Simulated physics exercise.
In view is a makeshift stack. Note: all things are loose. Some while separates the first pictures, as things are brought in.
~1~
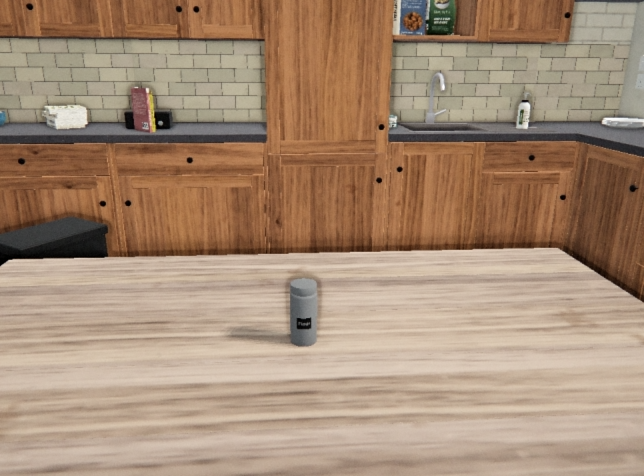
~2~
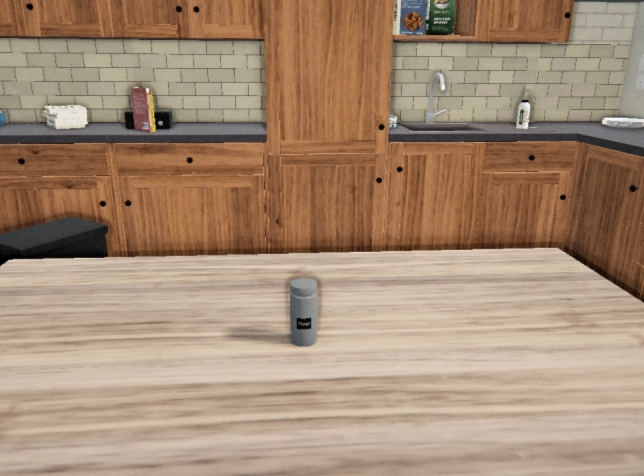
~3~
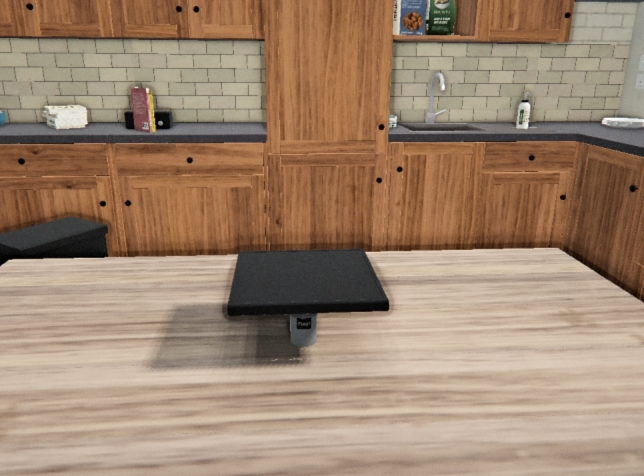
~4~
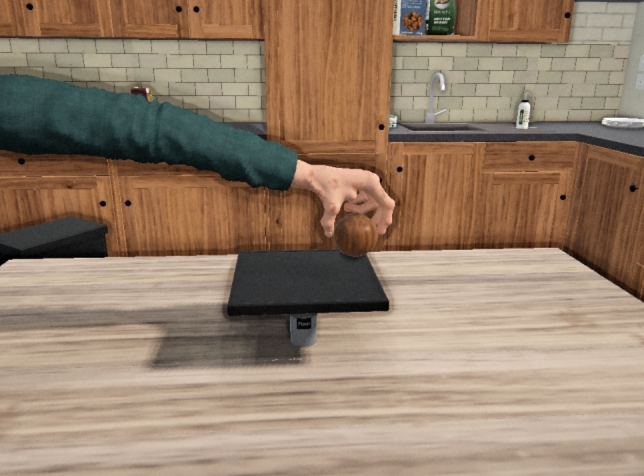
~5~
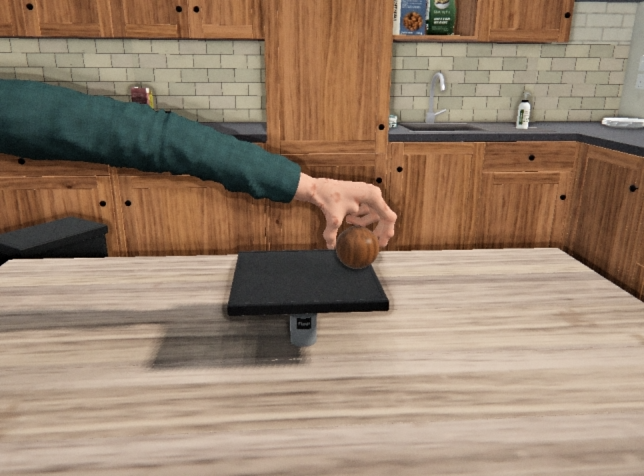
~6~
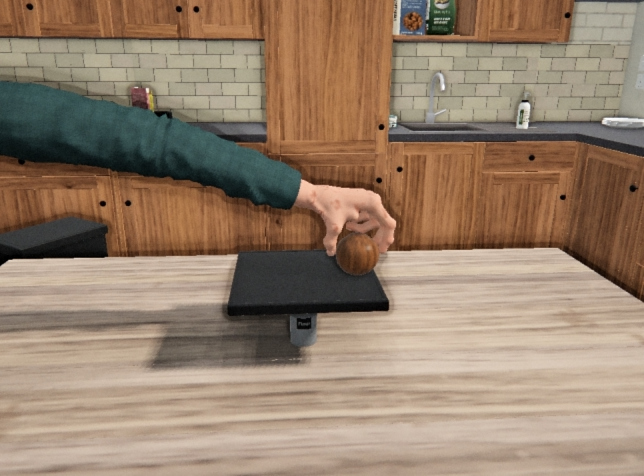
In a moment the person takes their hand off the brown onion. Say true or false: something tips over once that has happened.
True - something tips over.
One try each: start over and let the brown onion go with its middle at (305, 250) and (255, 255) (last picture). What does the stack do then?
Result of try one is that it stays stable, and of try two that it tips over.
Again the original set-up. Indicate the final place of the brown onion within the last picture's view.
At about (377, 324).
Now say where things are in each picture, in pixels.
The last thing is not in view yet, in the first picture.
The last thing is not in view yet, in the second picture.
The last thing is not in view yet; black lid (305, 278), in the third picture.
Still above its spot; brown onion (355, 235); black lid (305, 278), in the fourth picture.
Still above its spot; brown onion (358, 247); black lid (305, 278), in the fifth picture.
Set down, still held; brown onion (357, 254); black lid (305, 278), in the sixth picture.
Then, 0.40 s after the last picture, brown onion now fallen; black lid tipped 70° from how it was.
Then, 0.70 s after the last picture, black lid tipped 60° from how it was; grey shaker tipped 12° from how it was.
Then, 0.90 s after the last picture, black lid now fallen; grey shaker on its side.
By the end, fallen, black lid, grey shaker and brown onion. Seen from the same camera at the end, brown onion near (377, 324). The stack loses its balance.
